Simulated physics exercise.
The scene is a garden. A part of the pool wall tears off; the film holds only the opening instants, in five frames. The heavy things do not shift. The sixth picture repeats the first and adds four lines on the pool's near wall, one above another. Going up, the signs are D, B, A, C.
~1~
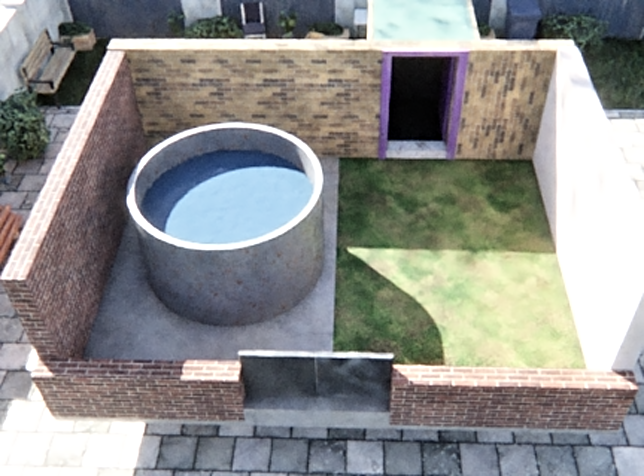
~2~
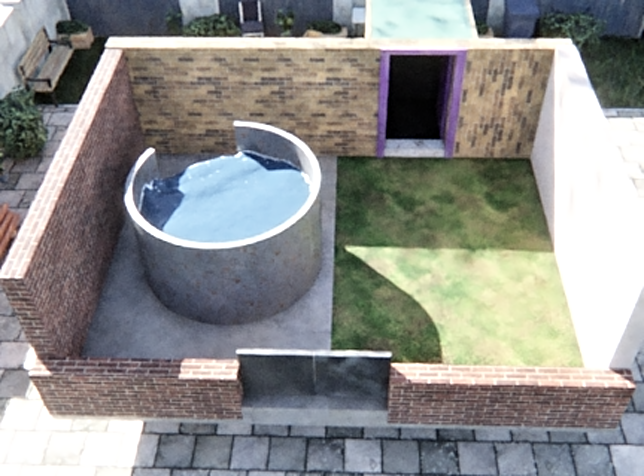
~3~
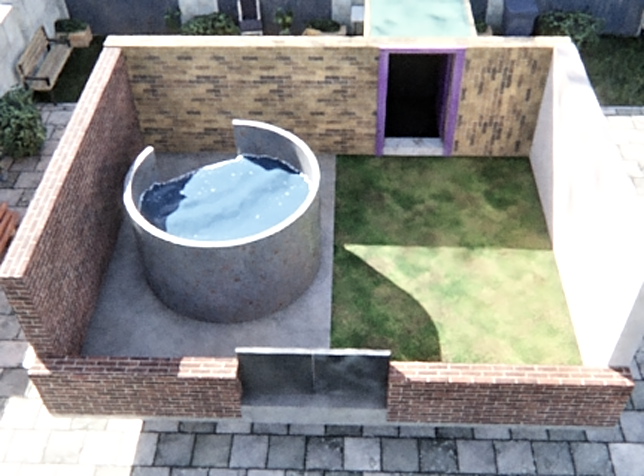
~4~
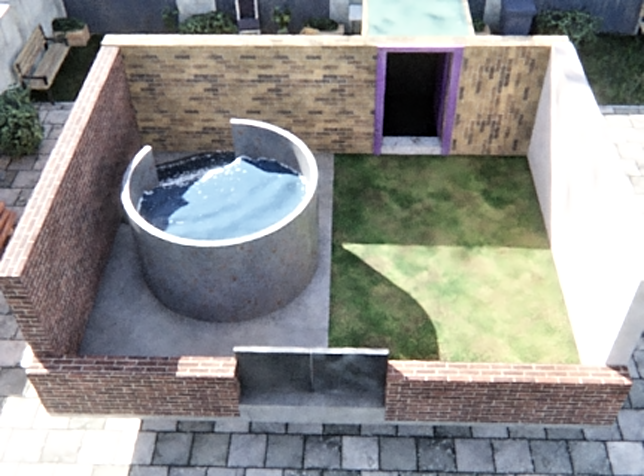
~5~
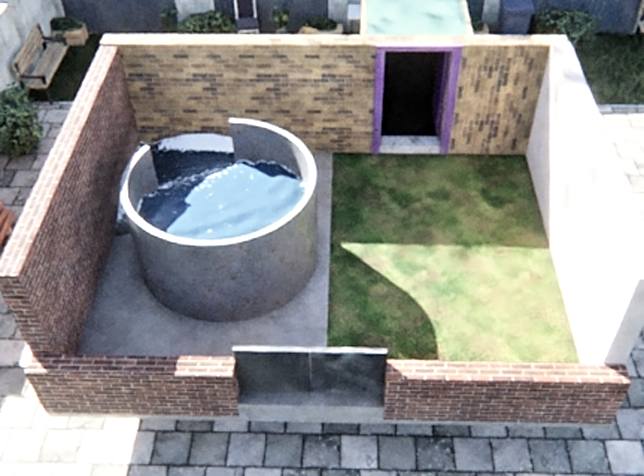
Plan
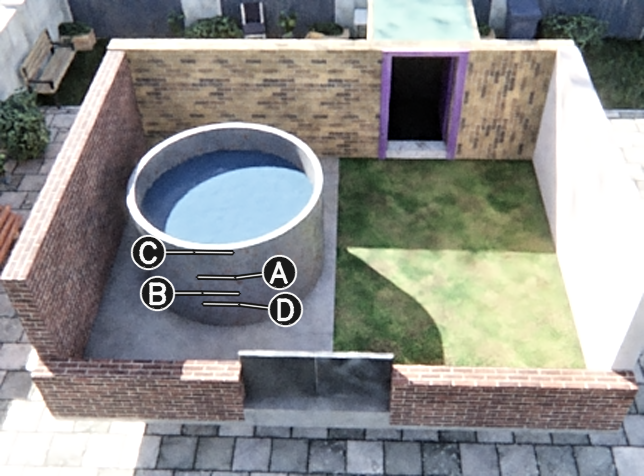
Water sloshing in a round grey garden pool after a gap opens in its back rim, then showing behind the wall.
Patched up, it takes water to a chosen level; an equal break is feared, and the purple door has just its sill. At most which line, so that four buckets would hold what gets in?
A is the one.
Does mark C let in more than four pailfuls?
Yes, it does.
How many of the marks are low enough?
Three of them.
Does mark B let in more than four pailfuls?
No, not at all.
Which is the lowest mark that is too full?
Here it is mark C.
In white, A at (217, 277); B at (219, 293); C at (212, 252); D at (221, 304); from the bottom up D, B, A, C.
For mark A, a bucket or two gets in.
For mark B, nothing gets over.
For mark C, about 9 bucketfuls get in.
For mark D, nothing gets over.
